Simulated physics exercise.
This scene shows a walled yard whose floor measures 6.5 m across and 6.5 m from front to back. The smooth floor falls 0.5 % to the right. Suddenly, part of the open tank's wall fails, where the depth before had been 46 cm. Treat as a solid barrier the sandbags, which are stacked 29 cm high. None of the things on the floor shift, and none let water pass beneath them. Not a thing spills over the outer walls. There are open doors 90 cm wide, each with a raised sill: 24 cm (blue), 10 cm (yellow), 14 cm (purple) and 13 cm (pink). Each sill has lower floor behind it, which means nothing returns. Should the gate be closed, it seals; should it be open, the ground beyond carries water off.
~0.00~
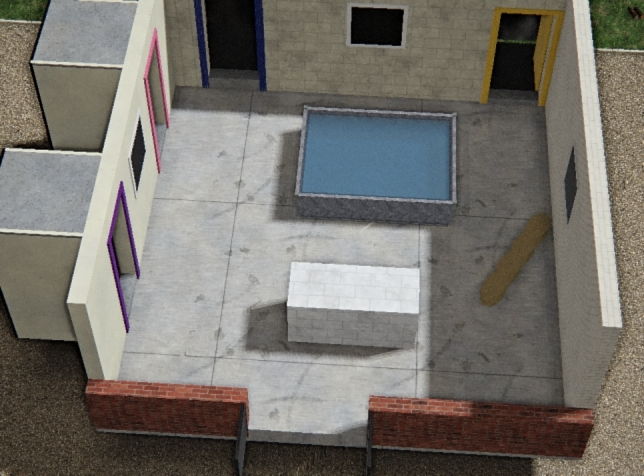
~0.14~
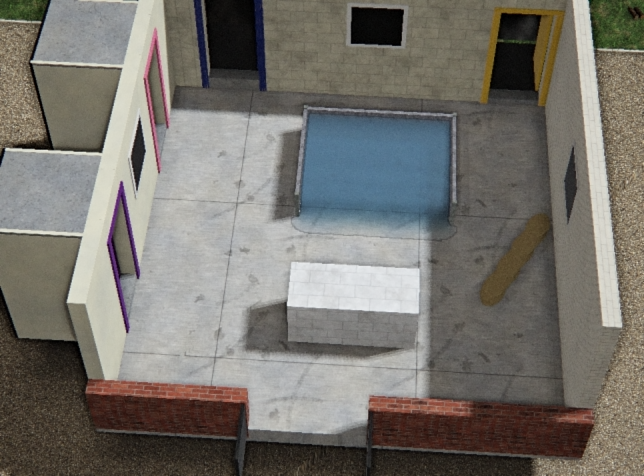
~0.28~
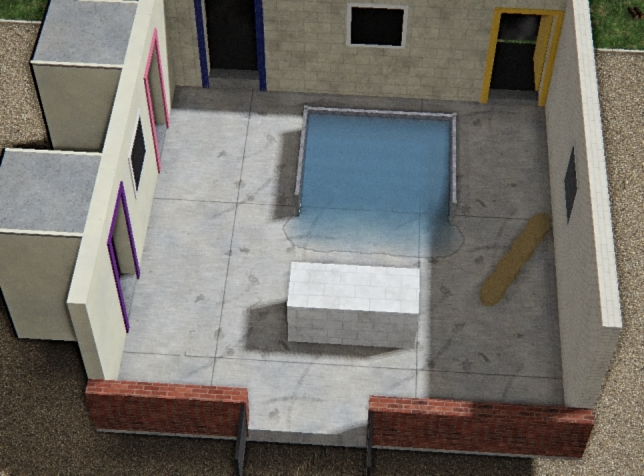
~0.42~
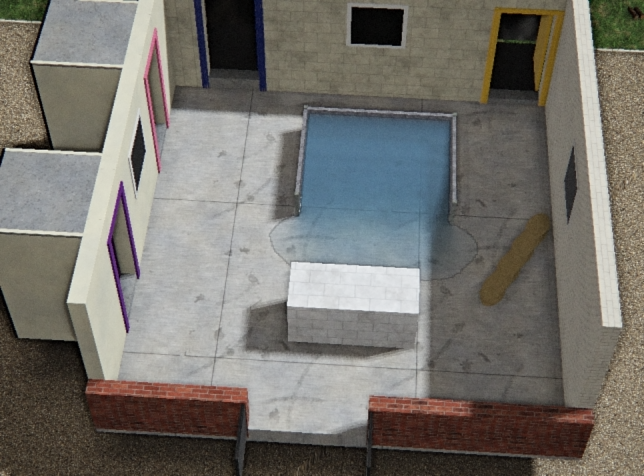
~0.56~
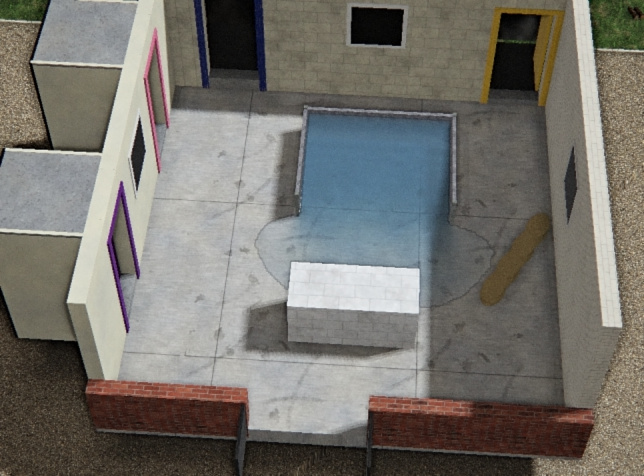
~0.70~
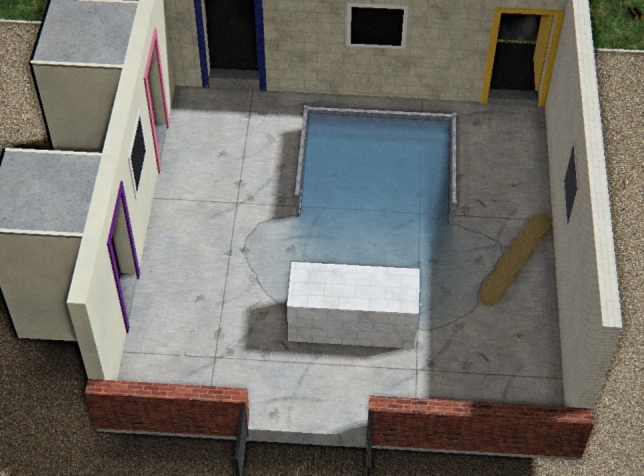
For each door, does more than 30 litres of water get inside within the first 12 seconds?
My prediction: At the blue door the amount let in will fall short of the limit; at the yellow door the amount let in will fall short of the limit; at the purple door the amount let in will fall short of the limit; at the pink door the amount let in will fall short of the limit.
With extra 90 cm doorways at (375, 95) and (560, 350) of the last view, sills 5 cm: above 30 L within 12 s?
The first doorway stays inside and the second goes beyond.
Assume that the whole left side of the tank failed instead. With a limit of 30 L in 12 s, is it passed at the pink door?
Then pink exceeds it.
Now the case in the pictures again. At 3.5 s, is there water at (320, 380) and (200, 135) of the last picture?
Untouched, untouched.
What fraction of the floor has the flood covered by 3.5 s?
Roughly 55 % of the floor is wet.
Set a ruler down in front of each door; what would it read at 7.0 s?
In centimetres, the blue door has 6, the yellow door 8, the purple door 5 and the pink door 3.
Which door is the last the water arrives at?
Result: Blue door.
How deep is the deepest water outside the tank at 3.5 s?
Up to near 20 cm.
After 1.4 s water covers 25 % of the floor and is deepest (35 cm) near (357, 288); blue door not reached, yellow door not reached, purple door not reached, pink door not reached.
After 2.2 s water covers 35 % of the floor and is deepest (30 cm) near (356, 298); blue door not reached, yellow door not reached, purple door not reached, pink door not reached.
After 3.5 s water covers 55 % of the floor and is deepest (20 cm) near (538, 432); blue door not reached, yellow door not reached, purple door 14 cm at the sill, 2 L in, pink door not reached.
After 7.0 s water covers 90 % of the floor and is deepest (13 cm) near (551, 254); blue door 6 cm at the sill, 0 L in, yellow door 8 cm at the sill, 4 L in, purple door 5 cm at the sill, 3 L in, pink door 3 cm at the sill, 0 L in.
After 12.0 s water covers 95 % of the floor and is deepest (8 cm) near (485, 305); blue door 7 cm at the sill, 0 L in, yellow door 4 cm at the sill, 4 L in, purple door 3 cm at the sill, 3 L in, pink door 3 cm at the sill, 0 L in.
